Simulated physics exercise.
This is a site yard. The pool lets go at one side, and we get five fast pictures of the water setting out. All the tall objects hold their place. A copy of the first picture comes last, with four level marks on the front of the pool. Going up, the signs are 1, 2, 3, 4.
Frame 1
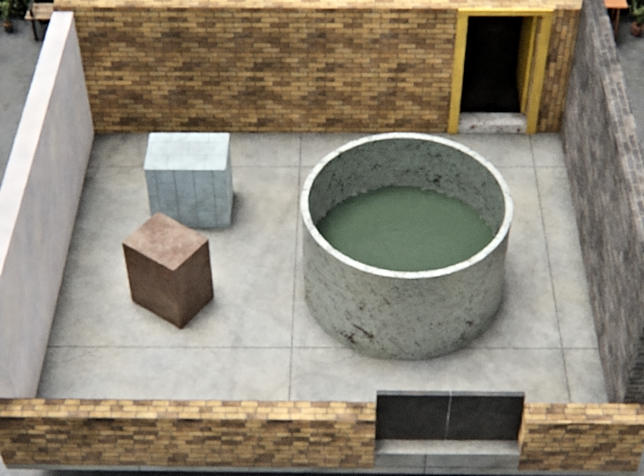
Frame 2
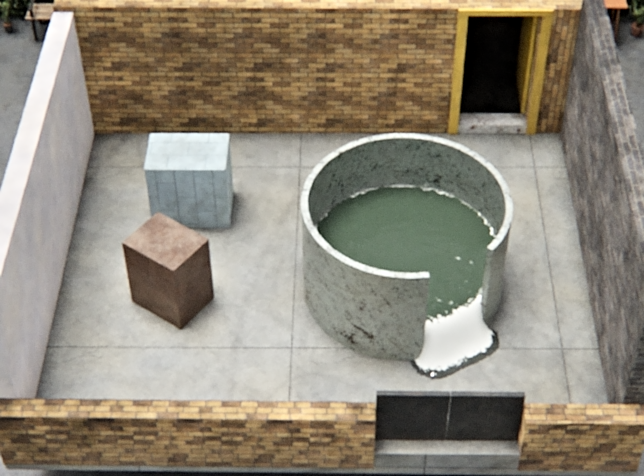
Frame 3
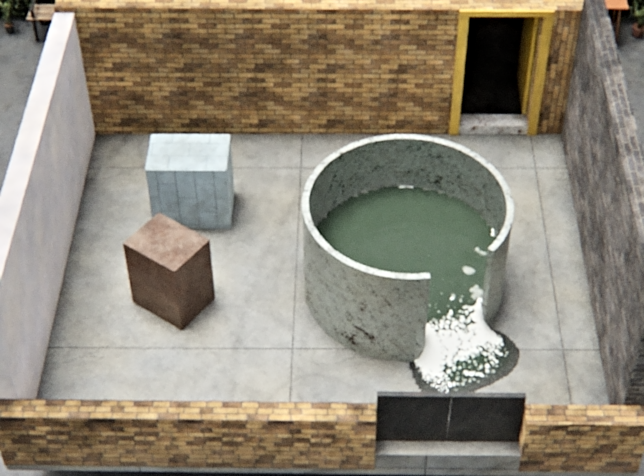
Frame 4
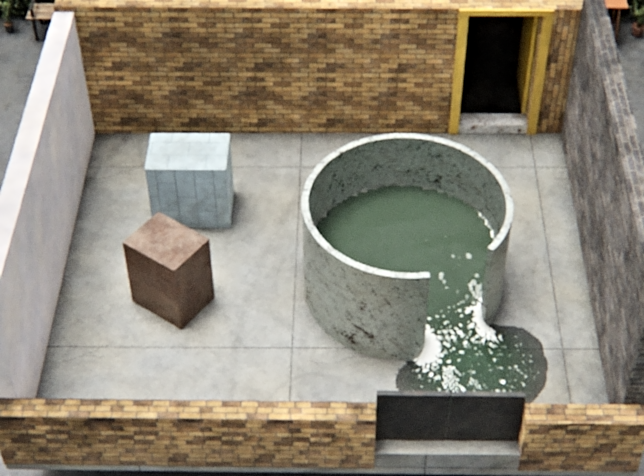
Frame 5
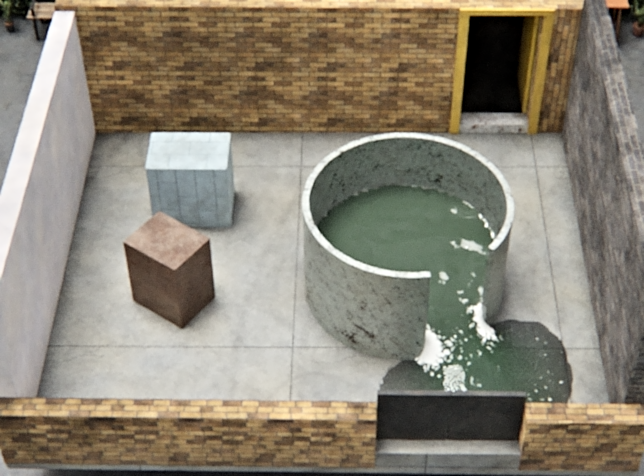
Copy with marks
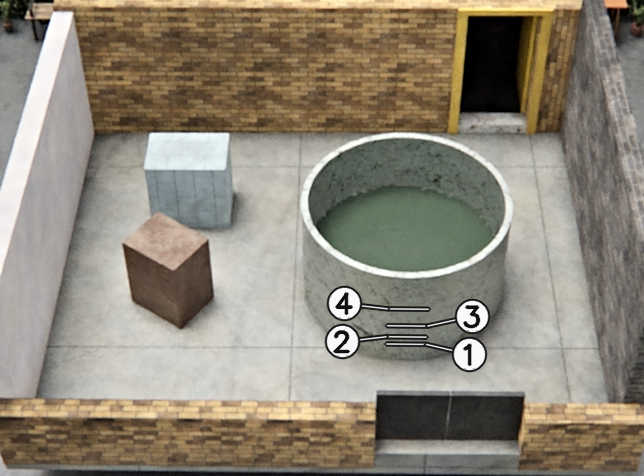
Green water pours through a gap in the round pool's wall and spreads across the yard.
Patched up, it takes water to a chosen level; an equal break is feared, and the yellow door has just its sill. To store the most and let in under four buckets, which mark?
3 will do.
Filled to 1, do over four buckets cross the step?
No, not at all.
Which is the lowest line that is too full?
Line 4.
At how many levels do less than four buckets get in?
Three of the four.
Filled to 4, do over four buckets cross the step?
Yes.
On the marked copy, 1 at (406, 344); 2 at (406, 336); 3 at (407, 325); 4 at (408, 309); from the bottom up 1, 2, 3, 4.
Choosing 1, nothing gets over.
Choosing 2, nothing gets over.
Choosing 3, a splash gets over, under a bucket.
Choosing 4, about 11 bucketfuls get in.
